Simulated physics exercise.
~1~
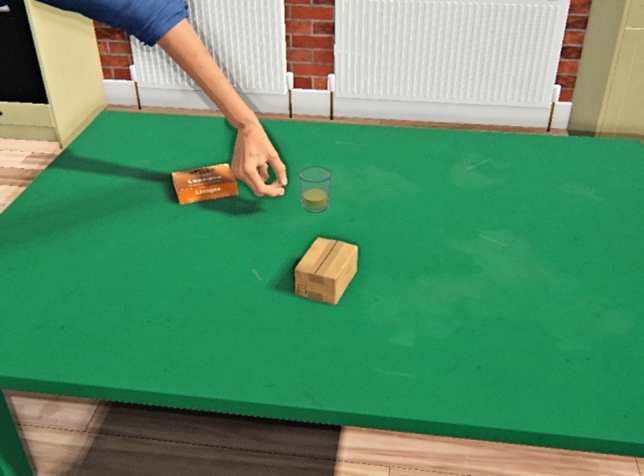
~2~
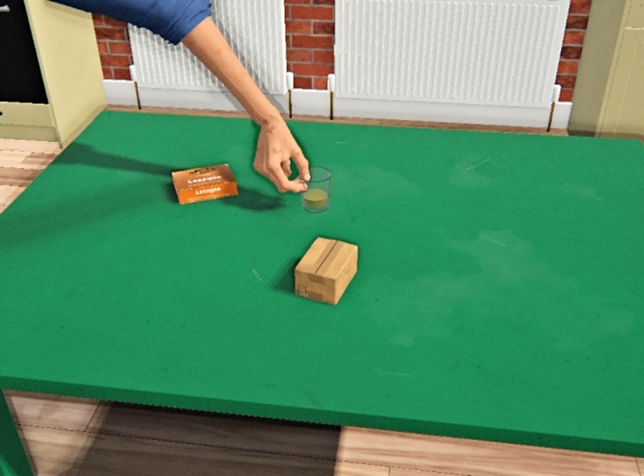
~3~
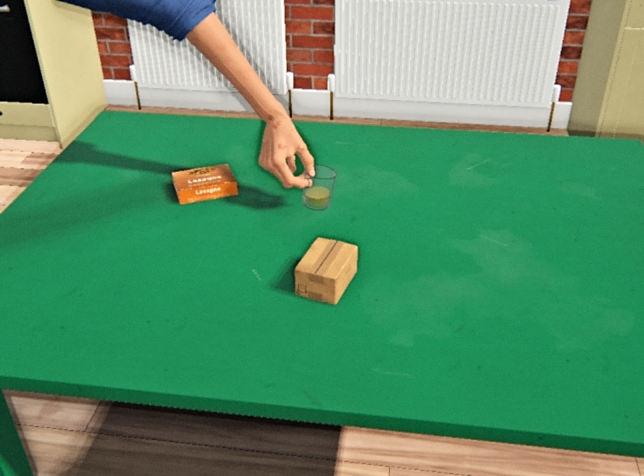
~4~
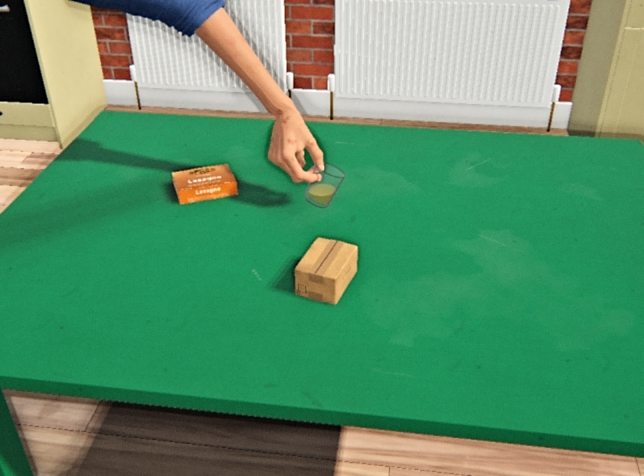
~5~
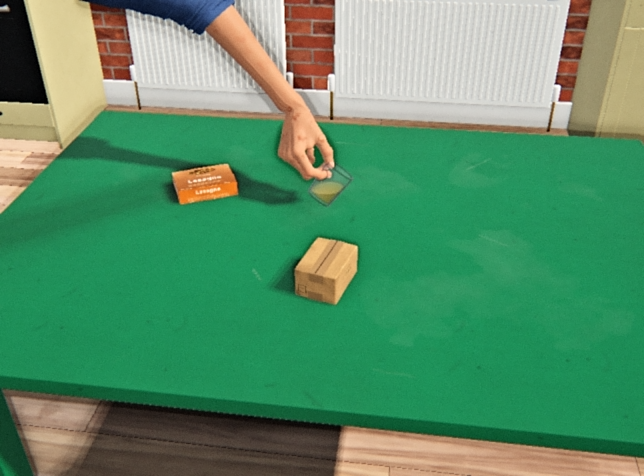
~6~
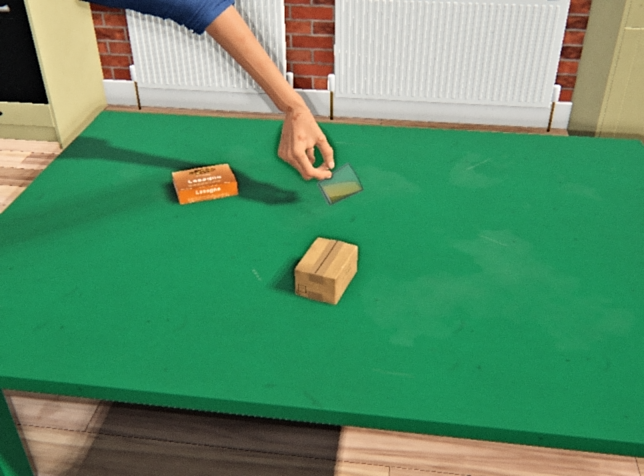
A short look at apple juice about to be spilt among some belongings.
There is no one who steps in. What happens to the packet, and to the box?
For the packet the answer is that it avoids the spill; for the box, that it avoids the spill.
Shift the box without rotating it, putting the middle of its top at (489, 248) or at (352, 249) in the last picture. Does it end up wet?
The first try leaves it free of the spill; the second leaves it free of the spill.
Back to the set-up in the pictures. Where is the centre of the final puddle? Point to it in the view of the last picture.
Its centre ends up near (436, 184) in the last picture.
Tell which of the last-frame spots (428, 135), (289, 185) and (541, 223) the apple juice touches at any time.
Checking each in turn gives out of the spill, out of the spill and out of the spill.
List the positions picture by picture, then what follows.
In the first picture, it stands upright; small glass (315, 189) about a third full; packet (204, 177); box (327, 257).
In the second picture, it is being nudged; small glass about a third full, surface at (315, 194).
In the third picture, it is being nudged; small glass (318, 187) about a third full; box (327, 257).
In the fourth picture, it is being nudged; small glass (324, 184) tipped 25°; packet (204, 177).
In the fifth picture, it is being nudged; small glass (330, 183) tipped 40°.
In the sixth picture, it is falling; small glass (341, 185) tipped 70°; packet (204, 177); box (327, 257).
Next, the puddle covers about as much as a saucer; the packet is clear of it; the box is clear of it.
After that, the puddle covers about as much as a plate; the packet is clear of it; the box is clear of it.
Finally, the puddle covers about as much as a plate; the packet is clear of it; the box is clear of it.
